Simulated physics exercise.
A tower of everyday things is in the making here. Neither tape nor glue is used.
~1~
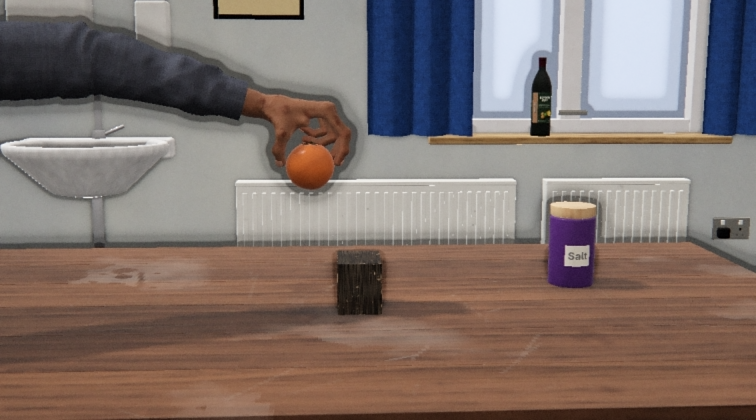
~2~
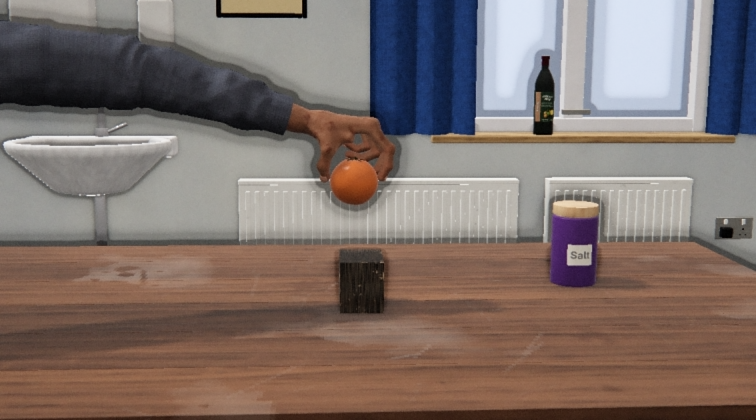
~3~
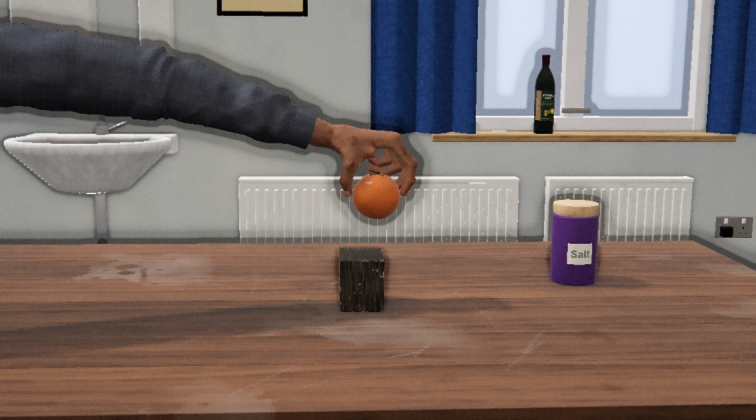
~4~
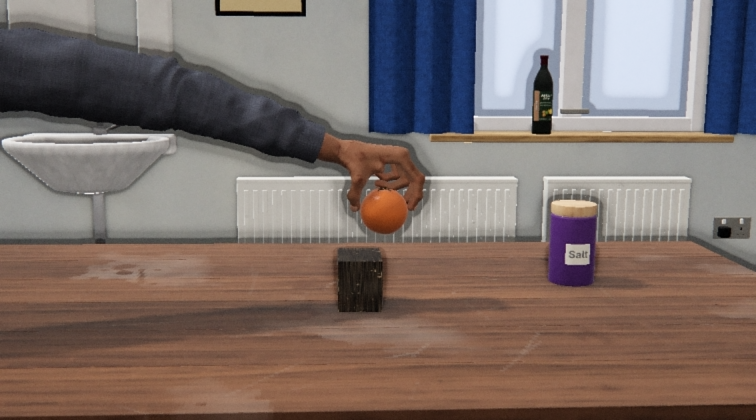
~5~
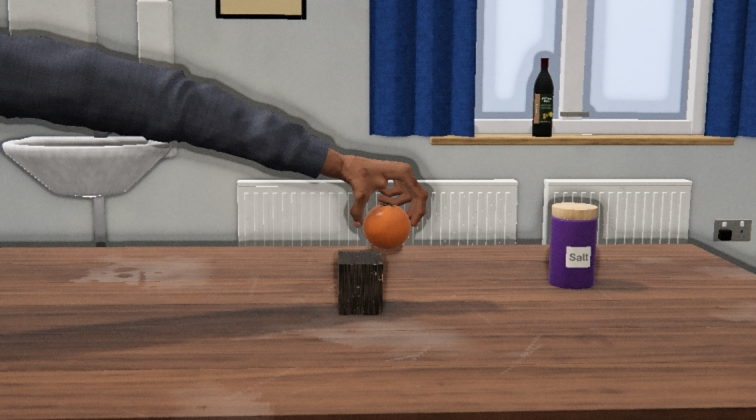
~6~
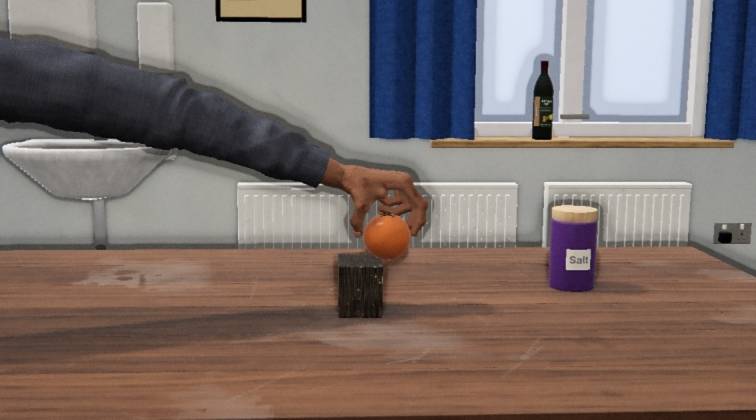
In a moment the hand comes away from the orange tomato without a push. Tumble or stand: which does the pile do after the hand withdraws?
Insecure.
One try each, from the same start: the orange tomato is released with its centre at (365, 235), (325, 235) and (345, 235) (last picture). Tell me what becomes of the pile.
The pile does not fall at first, goes down second and does not fall third.
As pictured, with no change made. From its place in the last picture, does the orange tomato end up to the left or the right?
It shifts to the viewer's right.
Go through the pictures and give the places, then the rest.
In the first picture, still above its spot; orange tomato (310, 166); black block (359, 282).
In the second picture, still above its spot; orange tomato (354, 181); black block (361, 281).
In the third picture, still above its spot; orange tomato (377, 196); black block (361, 279).
In the fourth picture, still above its spot; orange tomato (384, 211); black block (359, 279).
In the fifth picture, still above its spot; orange tomato (387, 226); black block (360, 282).
In the sixth picture, set down, still held; orange tomato (387, 236); black block (360, 285).
Then, 0.30 s after the last picture, orange tomato rolled a little near (401, 246).
Then, 0.40 s after the last picture, orange tomato now fallen.
At rest, fallen, orange tomato; the other 2 in place. Seen from the same camera at the end, orange tomato near (426, 287). The pile comes apart.
